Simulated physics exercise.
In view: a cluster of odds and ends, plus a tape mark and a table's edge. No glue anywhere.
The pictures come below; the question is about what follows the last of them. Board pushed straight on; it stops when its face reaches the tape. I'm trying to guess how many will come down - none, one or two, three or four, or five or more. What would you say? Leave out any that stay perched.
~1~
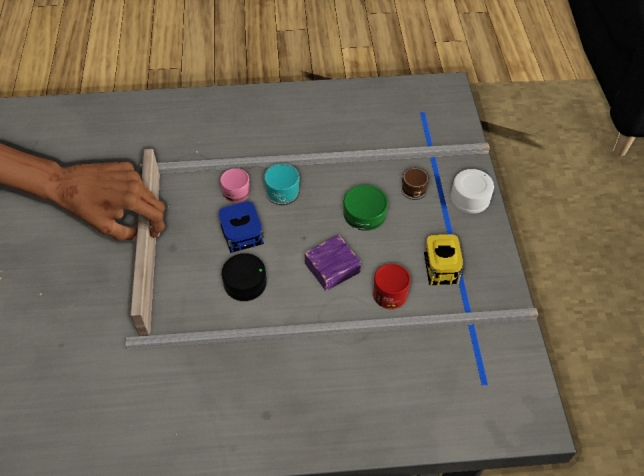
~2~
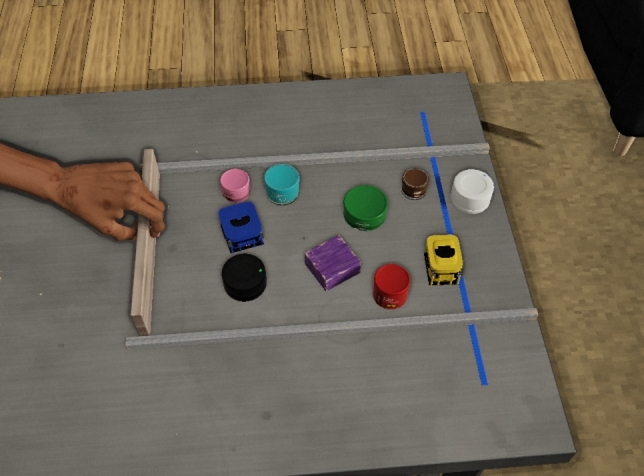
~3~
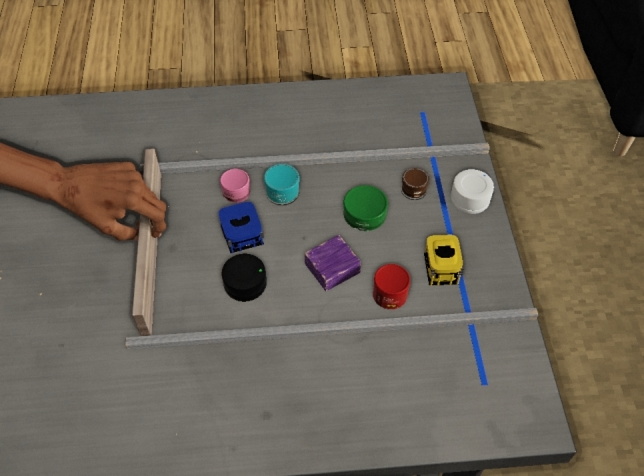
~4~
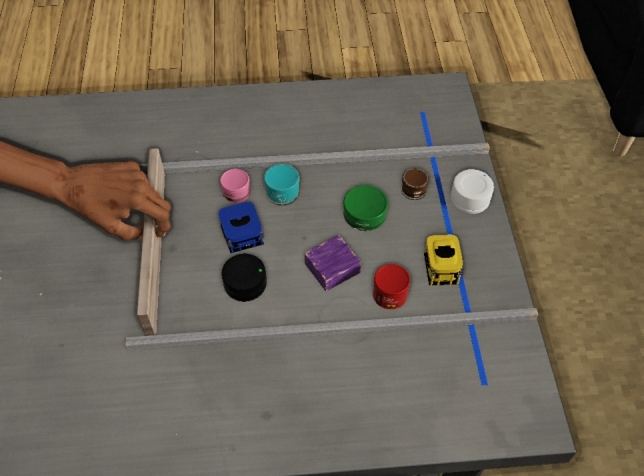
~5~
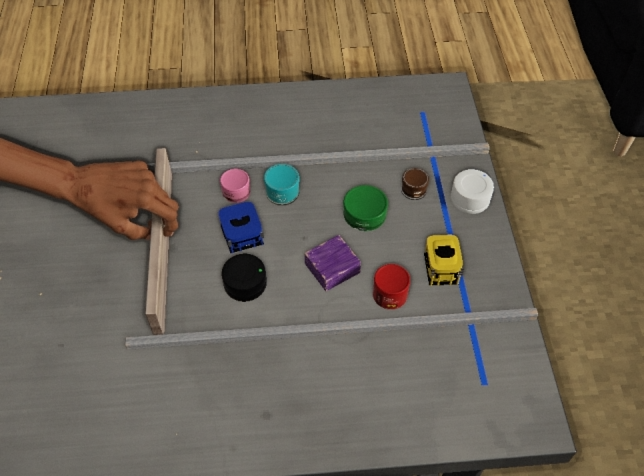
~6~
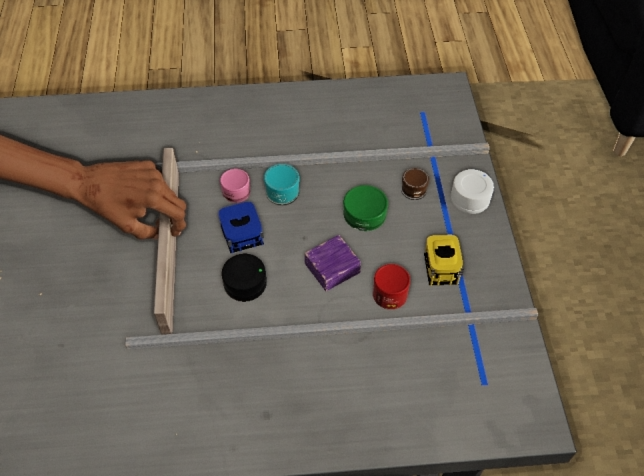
Pretty sure the pieces that leave the surface number one or two this time.
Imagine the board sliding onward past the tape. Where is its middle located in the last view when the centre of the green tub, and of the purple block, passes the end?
At (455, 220) for the green tub; at (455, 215) for the purple block.
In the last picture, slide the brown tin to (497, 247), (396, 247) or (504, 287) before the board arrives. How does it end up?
In that order, it is lost; is lost; goes over.
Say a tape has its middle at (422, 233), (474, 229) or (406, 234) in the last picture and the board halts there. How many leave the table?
Going through them in order, you'd see 1, 6 and 0.
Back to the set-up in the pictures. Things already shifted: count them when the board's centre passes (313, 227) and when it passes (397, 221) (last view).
By the first moment it's 6, by the second it's 10.
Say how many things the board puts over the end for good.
The count is 2.
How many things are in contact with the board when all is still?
Count: 4.
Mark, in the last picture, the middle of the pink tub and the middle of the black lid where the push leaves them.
They come to rest around (449, 160) and (479, 257).
Early on, none off yet; white lid at rest near (472, 191); yellow case at rest near (443, 260); brown tin at rest near (415, 184).
Finally, the number that fall off is one or two; lost, brown tin and white lid.
